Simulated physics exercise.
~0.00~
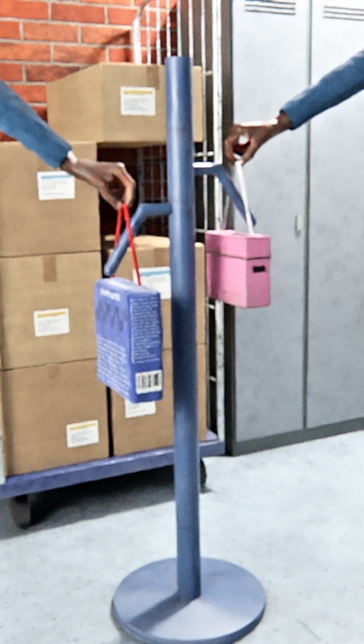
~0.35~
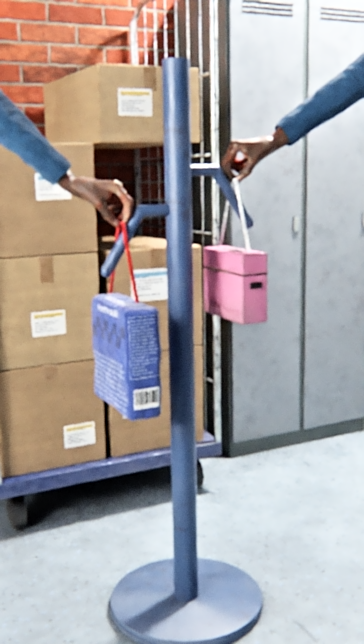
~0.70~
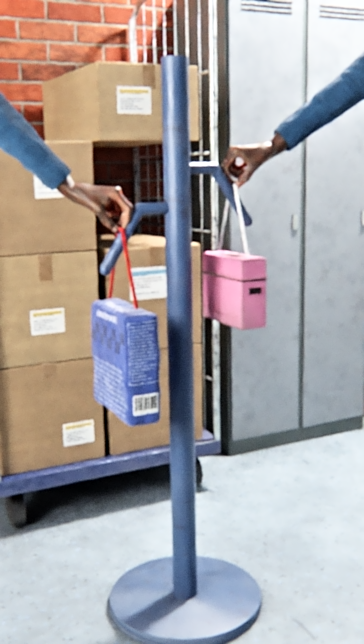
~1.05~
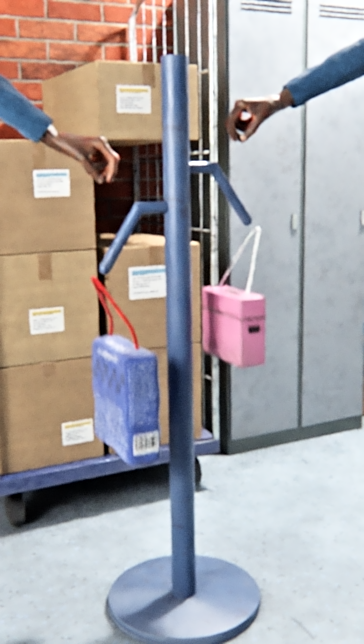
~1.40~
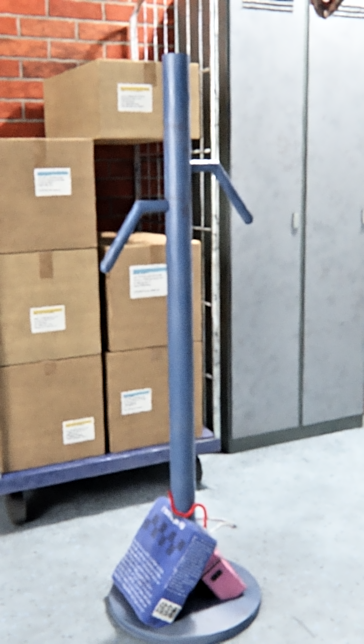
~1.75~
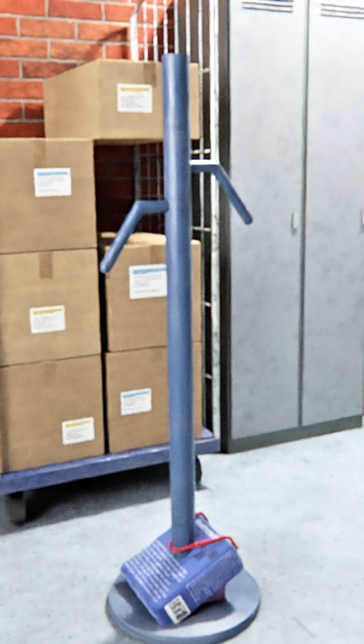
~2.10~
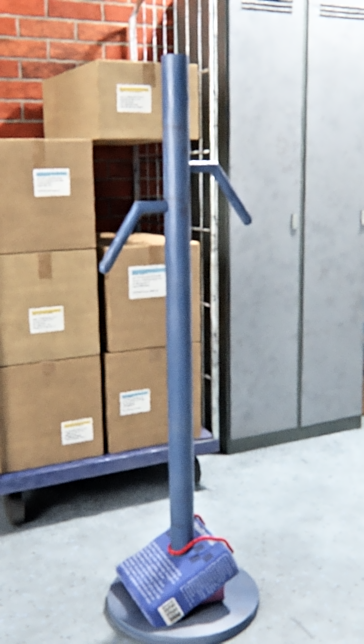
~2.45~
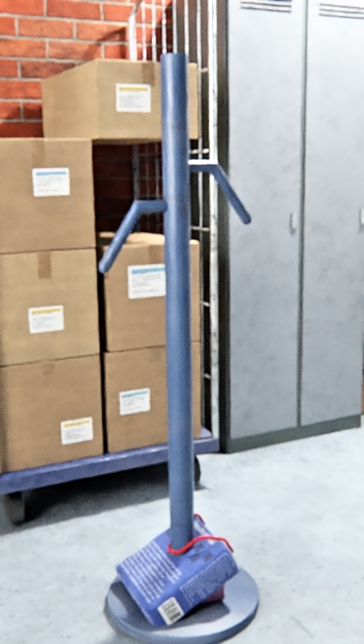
We see two hands lower a blue bag and a pink case by their looped handles beside the downward-sloping pegs of a blue stand, then let go and withdraw. Both items drop and end up in a heap on the stand's round base, the bag largely covering the case.
